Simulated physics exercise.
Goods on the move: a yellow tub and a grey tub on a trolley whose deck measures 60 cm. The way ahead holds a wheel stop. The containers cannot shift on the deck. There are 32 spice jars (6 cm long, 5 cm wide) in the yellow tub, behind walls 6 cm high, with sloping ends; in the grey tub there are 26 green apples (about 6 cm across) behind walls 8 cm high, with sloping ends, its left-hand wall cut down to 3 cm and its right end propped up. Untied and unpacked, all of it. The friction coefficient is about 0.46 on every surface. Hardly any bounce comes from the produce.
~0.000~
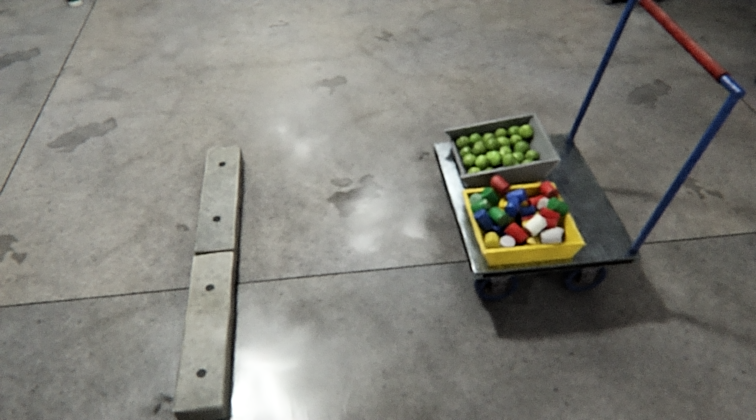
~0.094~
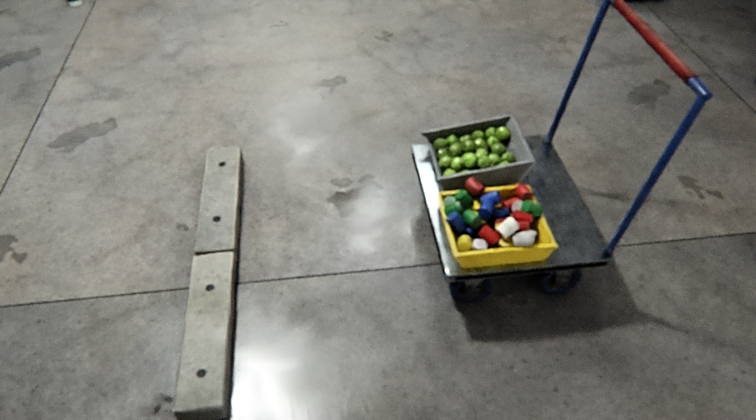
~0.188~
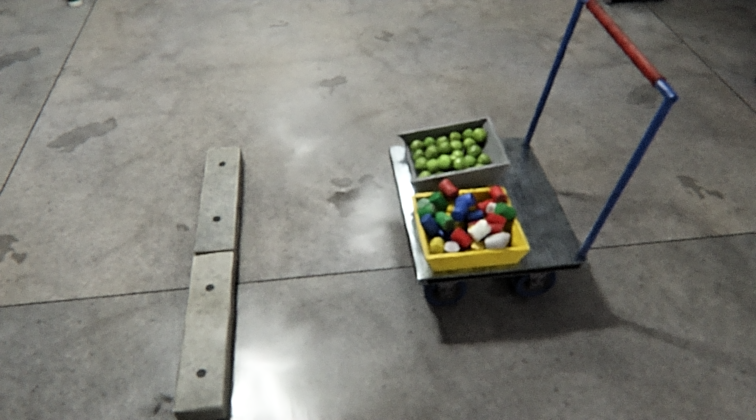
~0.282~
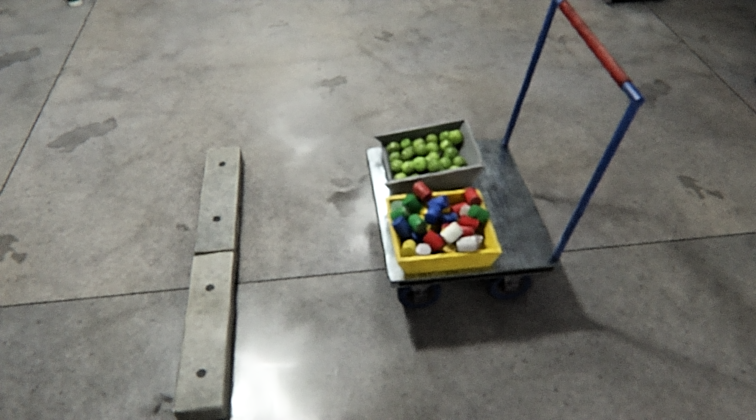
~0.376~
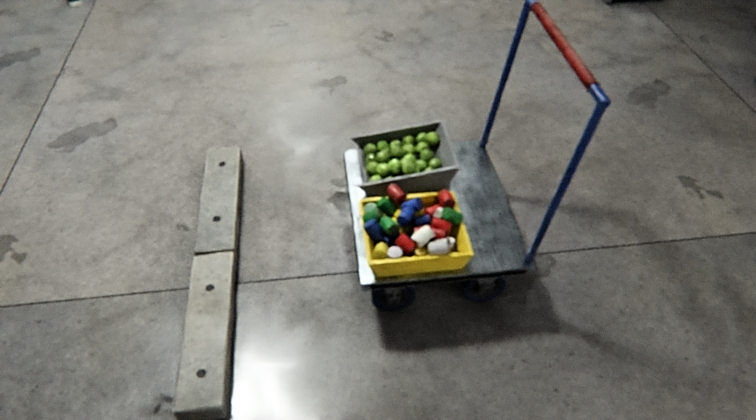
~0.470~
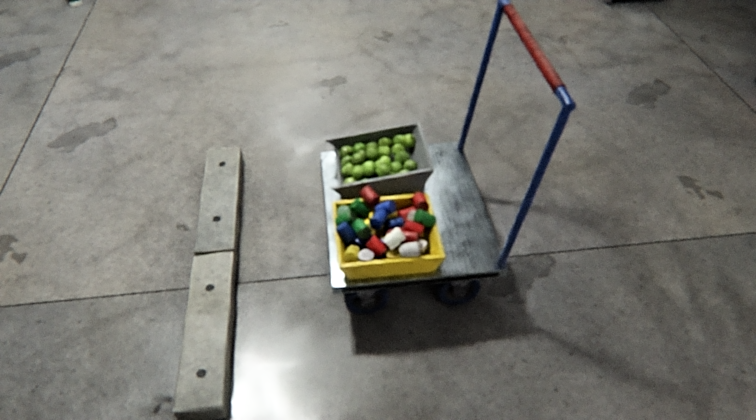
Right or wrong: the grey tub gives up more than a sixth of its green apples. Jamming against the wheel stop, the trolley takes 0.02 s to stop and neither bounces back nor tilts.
Wrong.
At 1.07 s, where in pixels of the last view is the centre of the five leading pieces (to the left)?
I'd put them at about (228, 194).
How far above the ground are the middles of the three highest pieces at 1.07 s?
About 38 cm up, on average.
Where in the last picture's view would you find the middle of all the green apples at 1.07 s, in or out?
Near (259, 173) in pixels.
After 0.85 s, the wheels strike.
After 0.95 s, yellow tub 31 in, 1 out and grey tub 26 in, 0 out.
After 1.07 s, yellow tub 31 in, 1 out and grey tub 26 in, 0 out.
After 1.30 s, yellow tub 31 in, 1 out and grey tub 24 in, 2 out.
Final count (at 1.81 s), yellow tub 31 in, 1 out and grey tub 24 in, 2 out. Asked share, 2 of 26, 8 per cent.
